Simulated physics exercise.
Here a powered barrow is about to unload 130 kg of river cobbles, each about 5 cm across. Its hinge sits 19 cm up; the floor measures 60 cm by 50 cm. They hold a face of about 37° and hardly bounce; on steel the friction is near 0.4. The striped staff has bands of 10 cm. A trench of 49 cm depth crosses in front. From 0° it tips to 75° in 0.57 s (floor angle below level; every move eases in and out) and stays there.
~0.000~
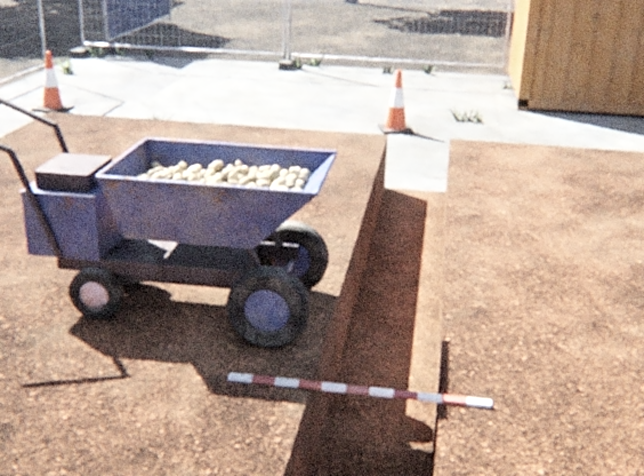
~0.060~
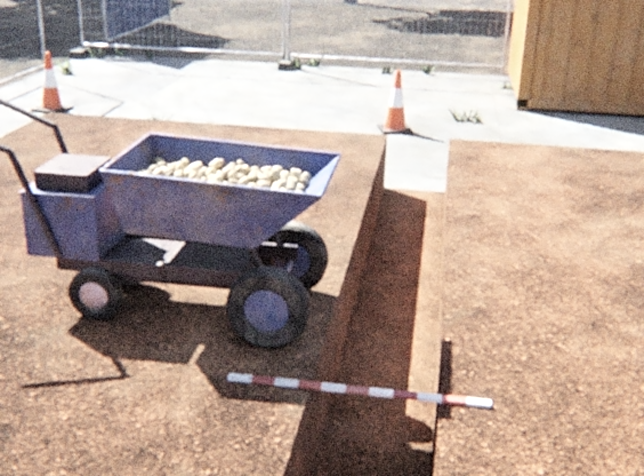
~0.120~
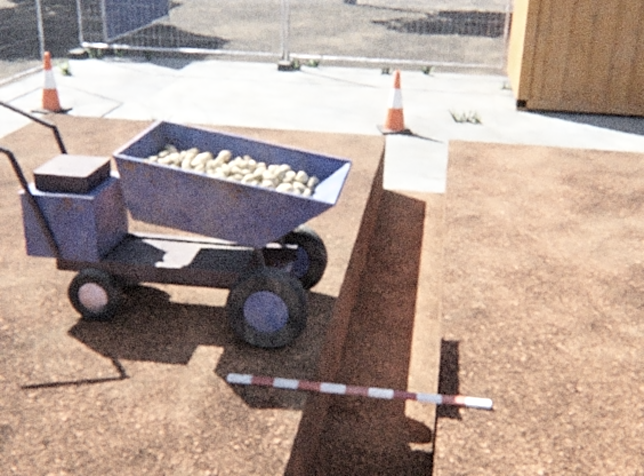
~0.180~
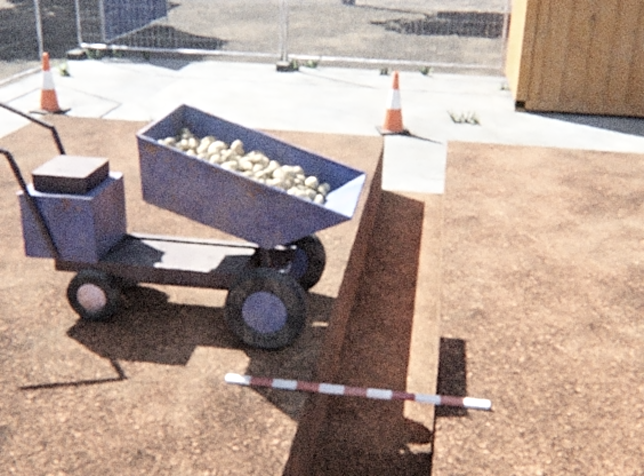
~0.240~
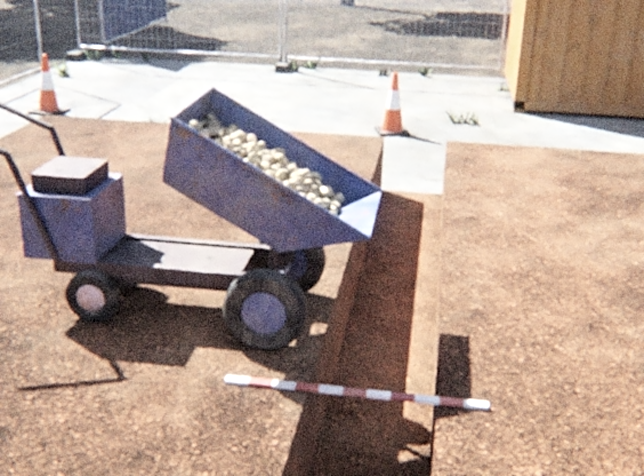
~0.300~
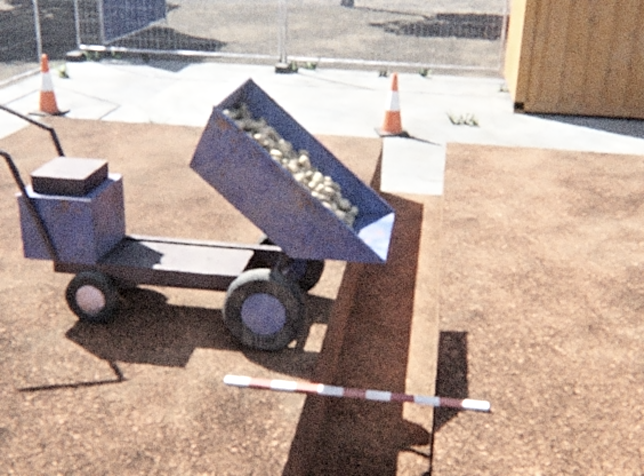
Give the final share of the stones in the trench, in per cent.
Close to 32 in a hundred.
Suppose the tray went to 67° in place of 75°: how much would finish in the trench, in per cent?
Then about 30 per cent.
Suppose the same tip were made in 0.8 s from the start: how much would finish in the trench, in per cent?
It would be near 45 per cent.
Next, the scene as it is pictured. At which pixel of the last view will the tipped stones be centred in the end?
Around (491, 333).
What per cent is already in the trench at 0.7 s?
About 15 per cent by then.
After 0.4 s the floor is at 64°; 100 % in the tray; the foremost stones are at (380, 277).
After 0.7 s the floor is at 75°; 61 % in the tray, 16 % in the trench, 23 % past the trench; the foremost stones are at (484, 306).
After 1.0 s the floor is at 75°; 1 % in the tray, 30 % in the trench, 70 % past the trench; the foremost stones are past the picture's edge.
After 3.0 s the floor is at 75°; 0 % in the tray, 32 % in the trench, 68 % past the trench; the foremost stones are past the picture's edge.
